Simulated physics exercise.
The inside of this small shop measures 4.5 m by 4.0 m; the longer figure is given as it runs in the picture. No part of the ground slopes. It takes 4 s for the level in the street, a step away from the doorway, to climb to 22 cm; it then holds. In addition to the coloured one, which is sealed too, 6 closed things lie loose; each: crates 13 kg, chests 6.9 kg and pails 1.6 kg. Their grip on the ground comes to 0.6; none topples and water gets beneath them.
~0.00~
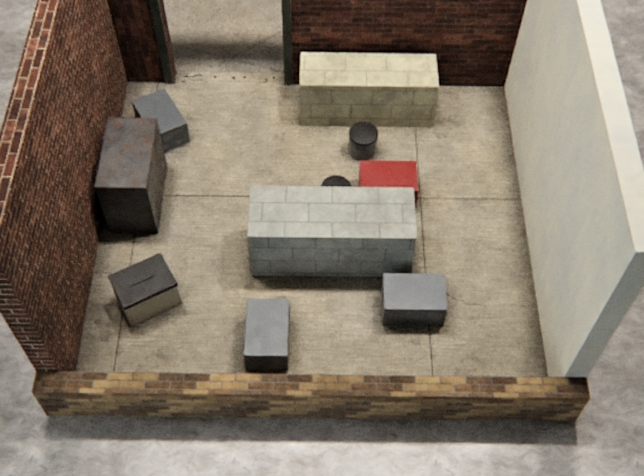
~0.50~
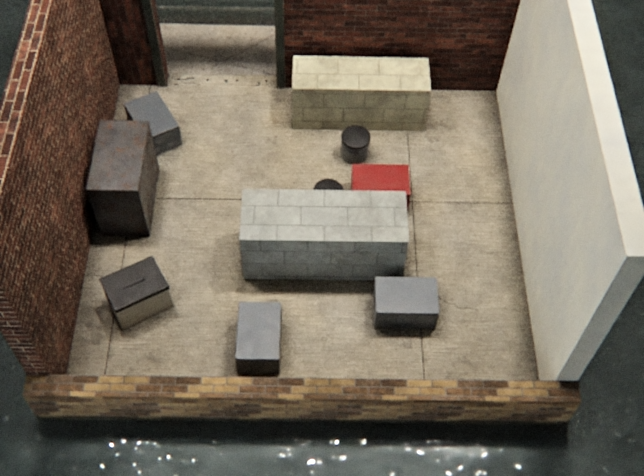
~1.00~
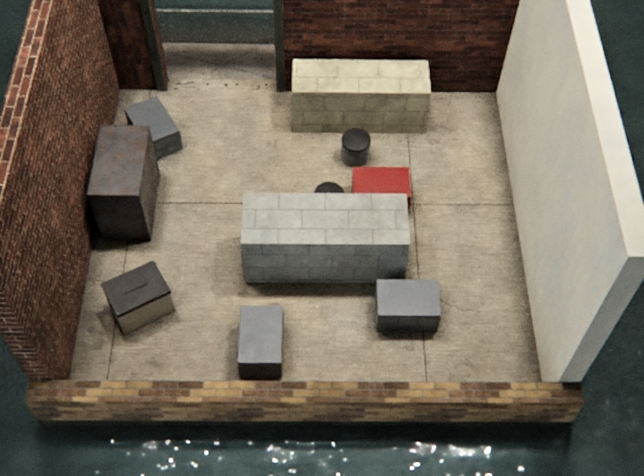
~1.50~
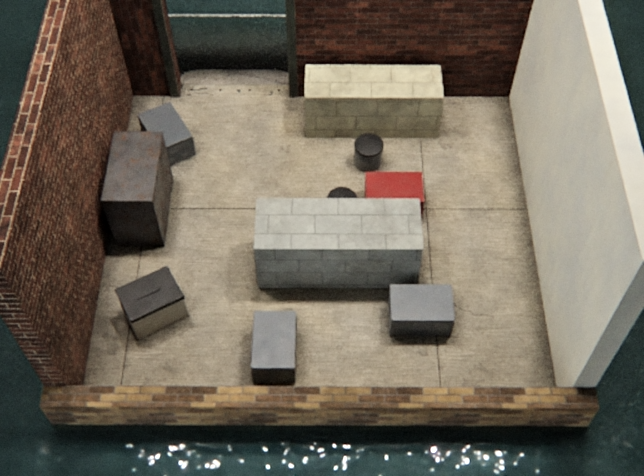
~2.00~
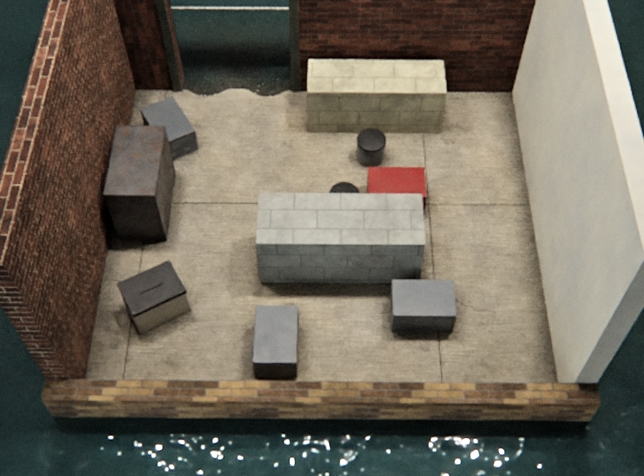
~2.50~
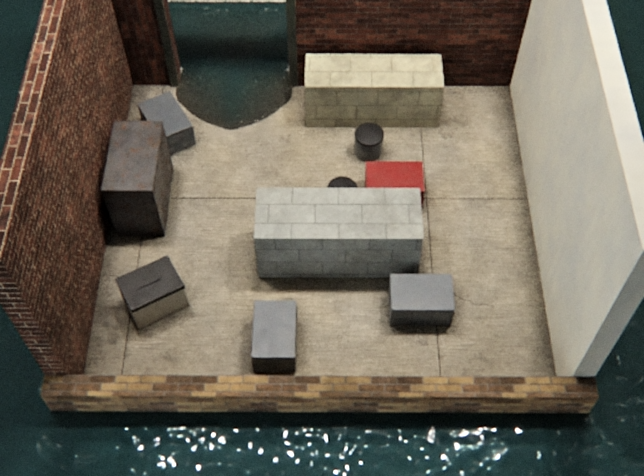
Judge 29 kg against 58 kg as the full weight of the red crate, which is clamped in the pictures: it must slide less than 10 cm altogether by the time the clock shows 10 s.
I foresee success with the lighter mass.
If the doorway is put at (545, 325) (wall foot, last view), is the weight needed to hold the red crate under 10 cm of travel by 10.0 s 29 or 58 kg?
Short version: The light mass is sufficient.
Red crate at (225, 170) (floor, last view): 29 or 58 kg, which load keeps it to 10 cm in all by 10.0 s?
Well, must use the heavier.
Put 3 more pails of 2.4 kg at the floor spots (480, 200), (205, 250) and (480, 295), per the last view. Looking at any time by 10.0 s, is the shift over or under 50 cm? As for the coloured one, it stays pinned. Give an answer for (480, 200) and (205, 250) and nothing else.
Well, below half a metre and then beyond half a metre.
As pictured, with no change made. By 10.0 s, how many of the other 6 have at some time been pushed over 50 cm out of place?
It adds up to 3.
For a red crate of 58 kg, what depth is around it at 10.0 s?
Something like 7 centimetres.
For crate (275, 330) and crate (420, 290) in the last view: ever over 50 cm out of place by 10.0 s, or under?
Beyond, below.
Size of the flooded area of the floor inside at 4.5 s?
About 5.5 m2 is covered.
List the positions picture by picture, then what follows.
The red crate at (389, 176) rests on the ground; 0.0 m2 under water; 0 of 7 have shifted, in the first picture.
The red crate at (381, 179) rests on the ground; 0.0 m2 under water; 0 of 7 have shifted, in the second picture.
The red crate at (382, 182) rests on the ground; water covers 0.0 m2; 0 of 7 have shifted, in the third picture.
The red crate at (395, 187), on the bottom; 0.0 m2 under water; 0 of 7 have shifted, in the fourth picture.
The red crate at (397, 182) rests on the ground; water covers 0.0 m2; 0 of 7 have shifted, in the fifth picture.
The red crate at (395, 176) rests on the ground; water covers 0.6 m2; 0 of 7 have shifted, in the sixth picture.
After 3.5 s the red crate would be 0 cm from its start with 29 kg and 0 cm from its start with 58 kg; 0 cm of water round it then.
After 4.5 s the red crate would be 0 cm from its start with 29 kg and 0 cm from its start with 58 kg; 1 cm of water round it then.
After 7.0 s the red crate would be 0 cm from its start with 29 kg and 0 cm from its start with 58 kg; 5 cm of water round it then.
After 10.0 s the red crate would be 0 cm from its start with 29 kg and 0 cm from its start with 58 kg; 7 cm of water round it then.
